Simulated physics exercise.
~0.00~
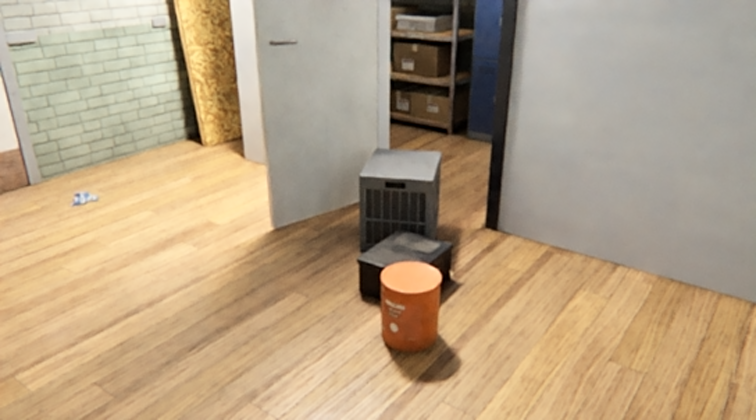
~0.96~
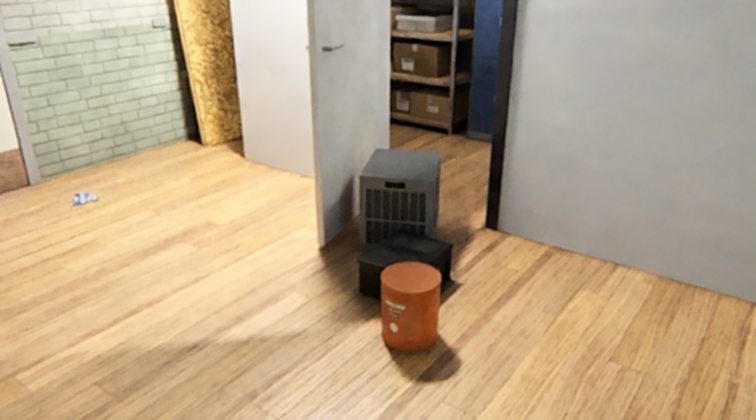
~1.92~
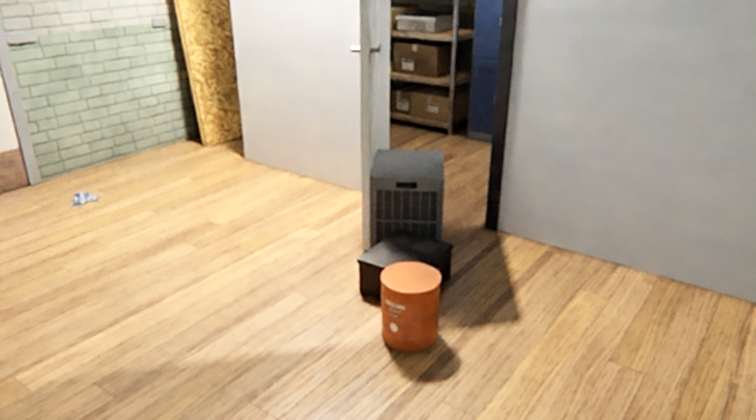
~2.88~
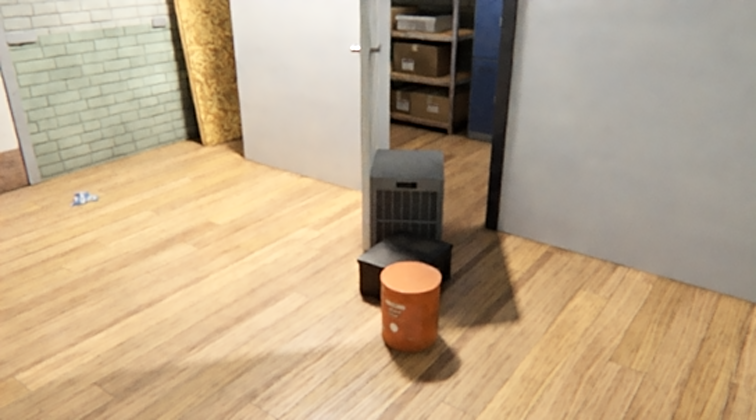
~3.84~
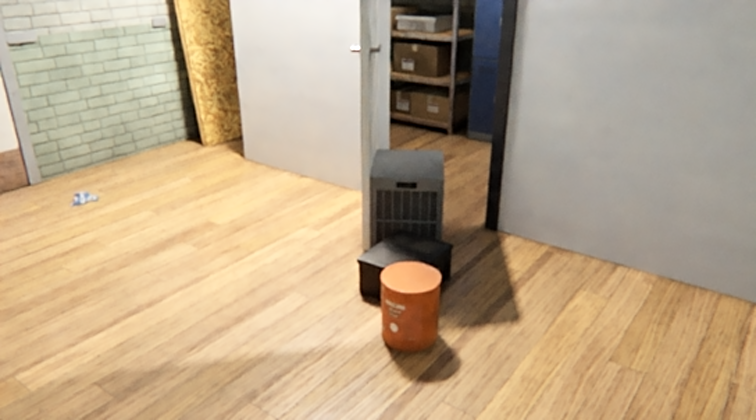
In the video, a pale door swings slowly to the right toward a grey vented box, with a black tote and an orange pail in front of it on a wooden floor. The door stops short beside the box and remains open, while the tote and pail stay in place.
